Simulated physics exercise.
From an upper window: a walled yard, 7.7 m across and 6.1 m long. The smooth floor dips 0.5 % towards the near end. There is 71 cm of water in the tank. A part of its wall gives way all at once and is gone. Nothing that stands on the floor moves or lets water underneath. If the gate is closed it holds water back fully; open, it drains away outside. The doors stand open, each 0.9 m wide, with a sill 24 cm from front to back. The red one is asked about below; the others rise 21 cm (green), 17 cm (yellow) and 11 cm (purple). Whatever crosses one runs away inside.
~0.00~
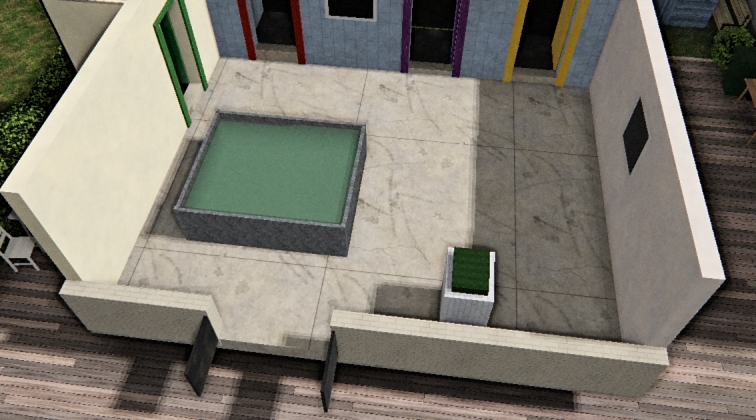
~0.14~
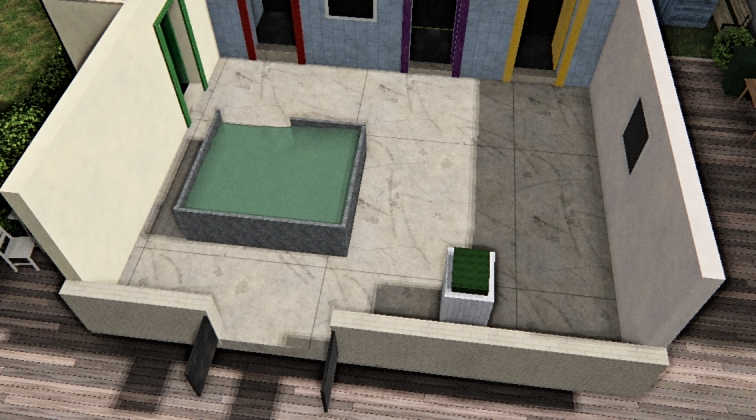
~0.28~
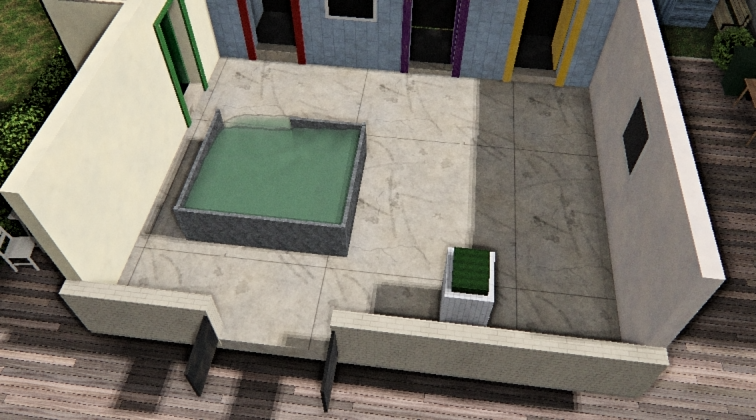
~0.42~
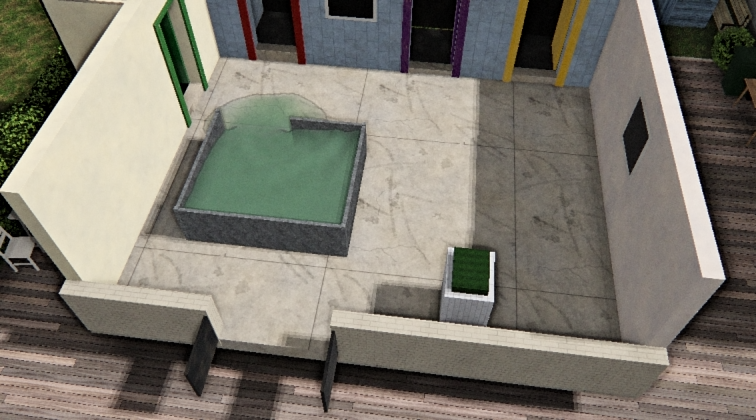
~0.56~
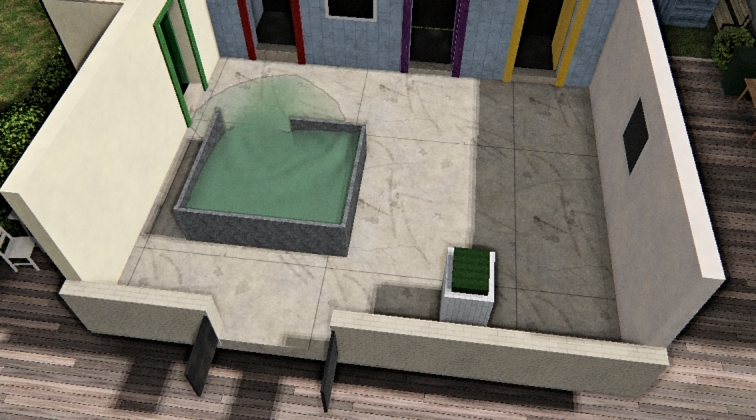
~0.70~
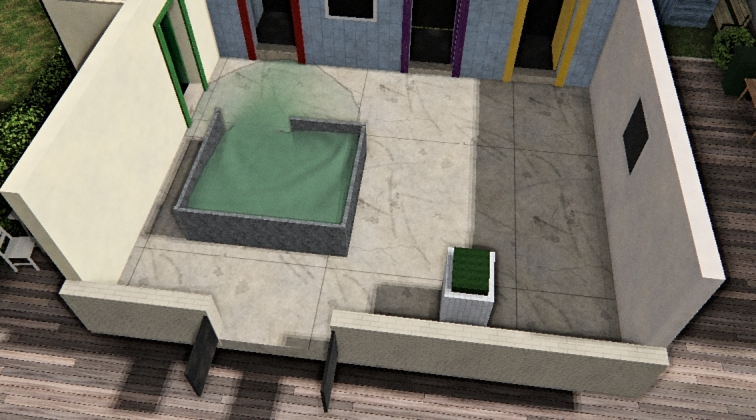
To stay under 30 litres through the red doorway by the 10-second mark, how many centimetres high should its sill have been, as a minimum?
At least 35 cm or so.
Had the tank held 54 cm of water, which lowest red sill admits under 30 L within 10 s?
Some 26 cm.
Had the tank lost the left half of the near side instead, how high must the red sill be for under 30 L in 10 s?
Then roughly 12.0 cm.
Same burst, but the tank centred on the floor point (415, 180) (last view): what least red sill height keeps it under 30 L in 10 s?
About 10.0 cm.
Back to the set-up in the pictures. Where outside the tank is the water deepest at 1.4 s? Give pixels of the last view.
At about (219, 61).
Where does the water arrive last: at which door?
It is the yellow one.
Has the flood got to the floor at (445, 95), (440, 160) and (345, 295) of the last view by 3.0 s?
In turn: Under water, still dry, dry.
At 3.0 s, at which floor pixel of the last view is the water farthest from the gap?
Near (556, 89).
After 1.4 s water covers 20 % of the floor, deepest (54 cm) near (219, 61); 39 cm at the red door, 27 litres in over its 25 cm sill.
After 3.0 s water covers 35 % of the floor, deepest (34 cm) near (260, 88); 33 cm at the red door, 143 litres in over its 25 cm sill.
After 10.0 s water covers 95 % of the floor, deepest (20 cm) near (615, 359); 11 cm at the red door, 158 litres in over its 25 cm sill.
At the red door as built, the water arrived by 0.7 s and peaked near 44 cm at 2.0 s.
With a sill of 29 cm, 93 litres would have come in within the 10 s; with 39 cm, 11 litres. So under 30 litres takes about 35 cm.
